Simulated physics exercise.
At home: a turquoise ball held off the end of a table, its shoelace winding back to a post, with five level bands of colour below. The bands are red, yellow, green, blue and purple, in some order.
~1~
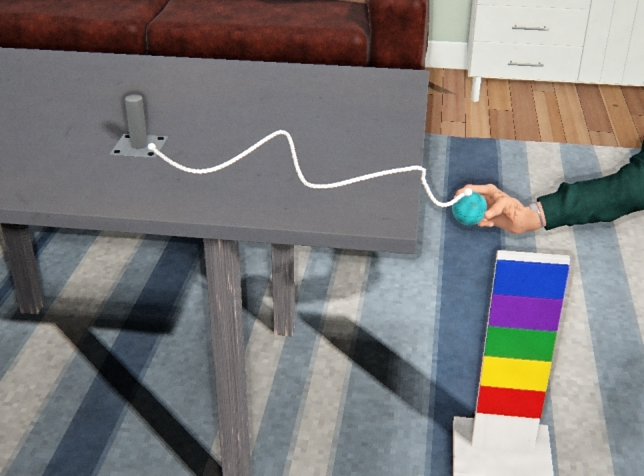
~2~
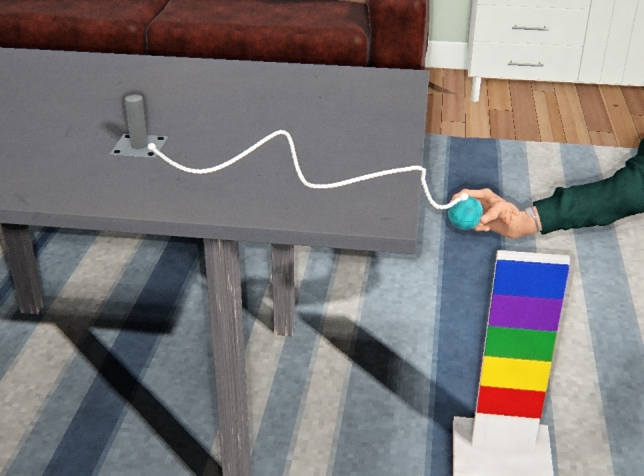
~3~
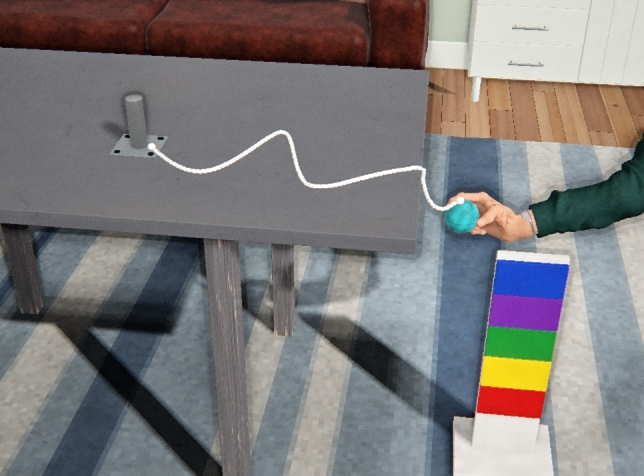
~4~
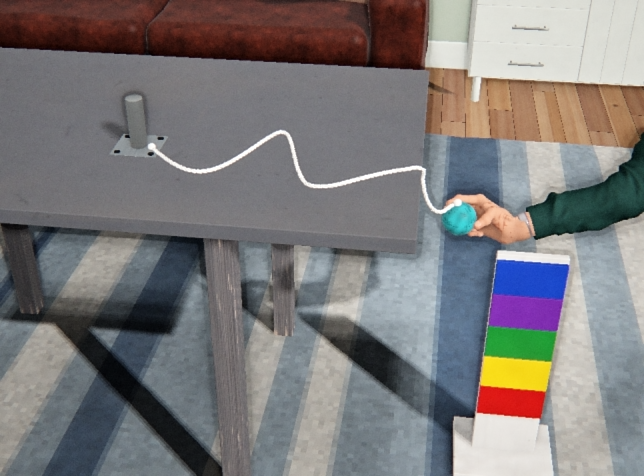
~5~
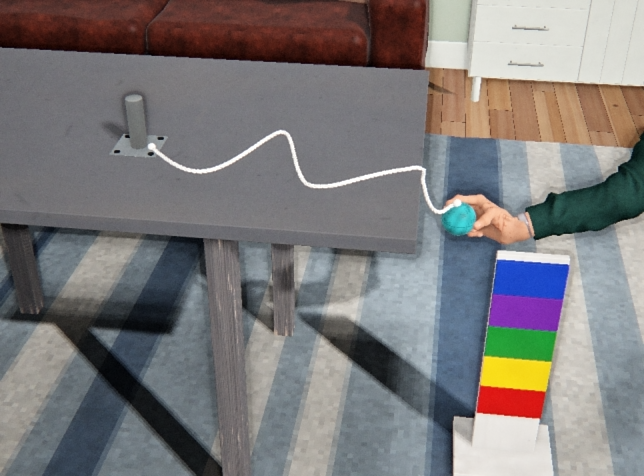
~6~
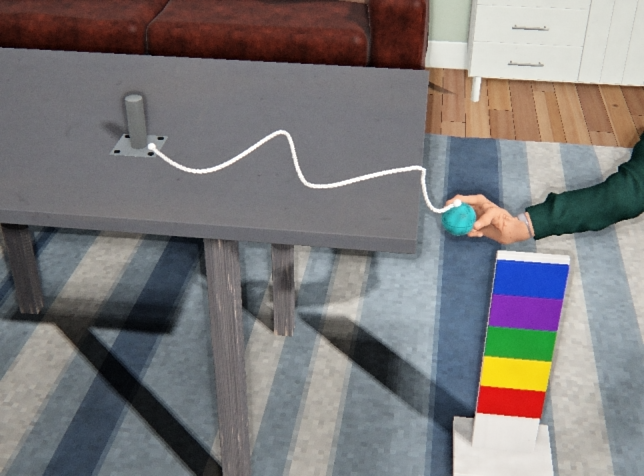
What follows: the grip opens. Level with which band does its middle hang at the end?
Its middle rests at the yellow band.
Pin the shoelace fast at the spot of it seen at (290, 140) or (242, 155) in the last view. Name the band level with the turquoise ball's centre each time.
Try by try: Purple; green.
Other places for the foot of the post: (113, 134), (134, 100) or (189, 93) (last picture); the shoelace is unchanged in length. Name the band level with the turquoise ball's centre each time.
One after the other, green; green; yellow.
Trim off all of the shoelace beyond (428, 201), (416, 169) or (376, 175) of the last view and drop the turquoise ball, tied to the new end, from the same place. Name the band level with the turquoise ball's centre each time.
One after the other, green; purple; blue.
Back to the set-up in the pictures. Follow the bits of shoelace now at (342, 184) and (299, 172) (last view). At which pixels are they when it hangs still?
Near (418, 229) and (422, 179).
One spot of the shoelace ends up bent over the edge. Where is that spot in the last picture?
That spot is around (297, 166).
Early on, ball near (421, 344); level with green.
Midway, ball near (395, 363); level with yellow.
Finally, ball near (407, 365); level with yellow. The yellow one.
